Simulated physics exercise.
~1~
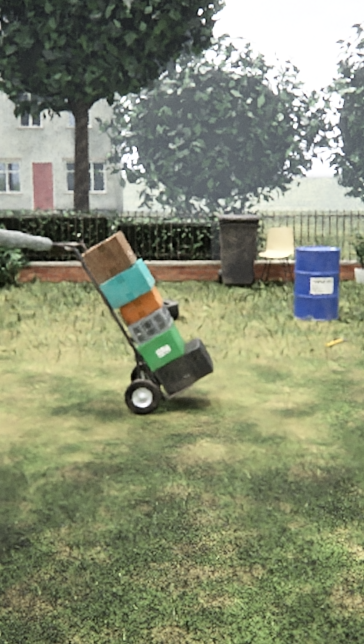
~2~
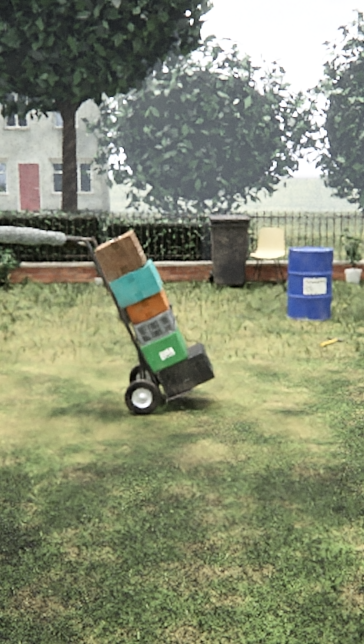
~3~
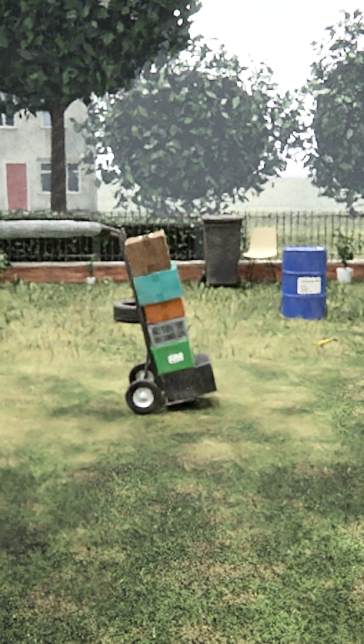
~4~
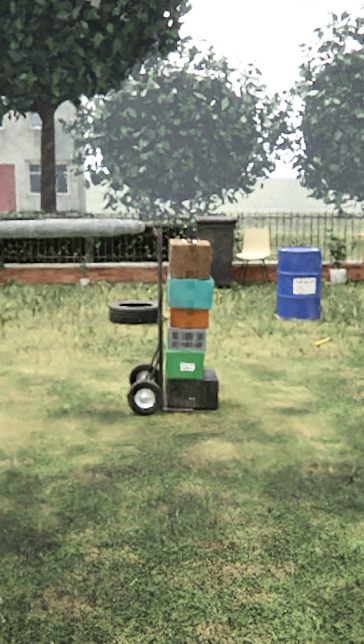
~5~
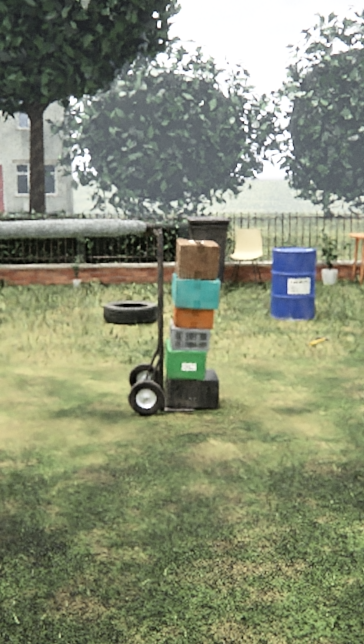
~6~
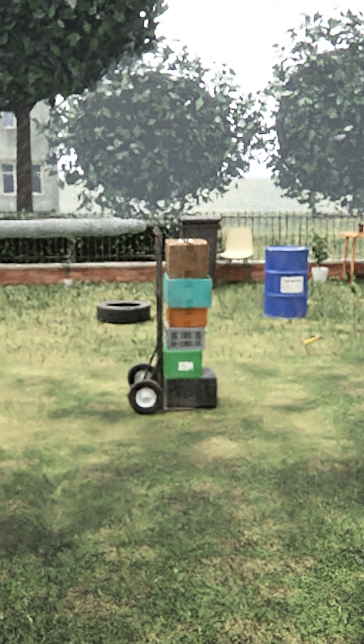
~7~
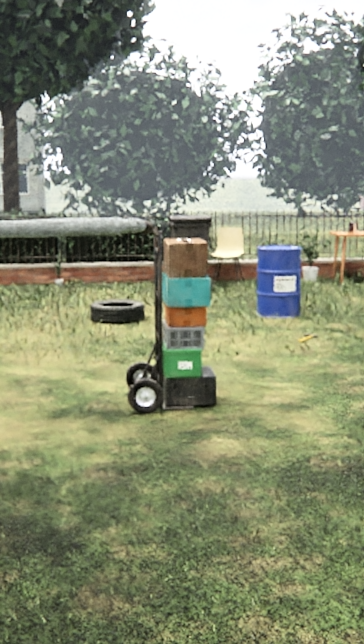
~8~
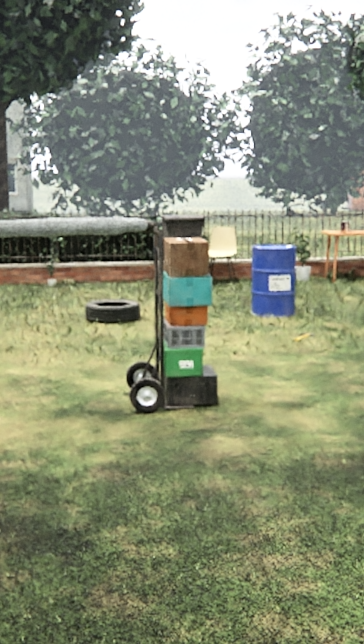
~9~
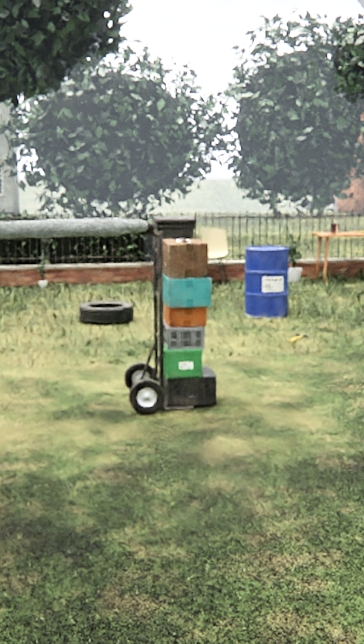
The video shows a grey-sleeved arm tipping a leaning sack truck upright on a lawn, its stack of a brown box, turquoise parcel, orange box, grey crate, green tote and black toolbox swinging with it. The upper items shift slightly, then settle, and the stack stays standing.
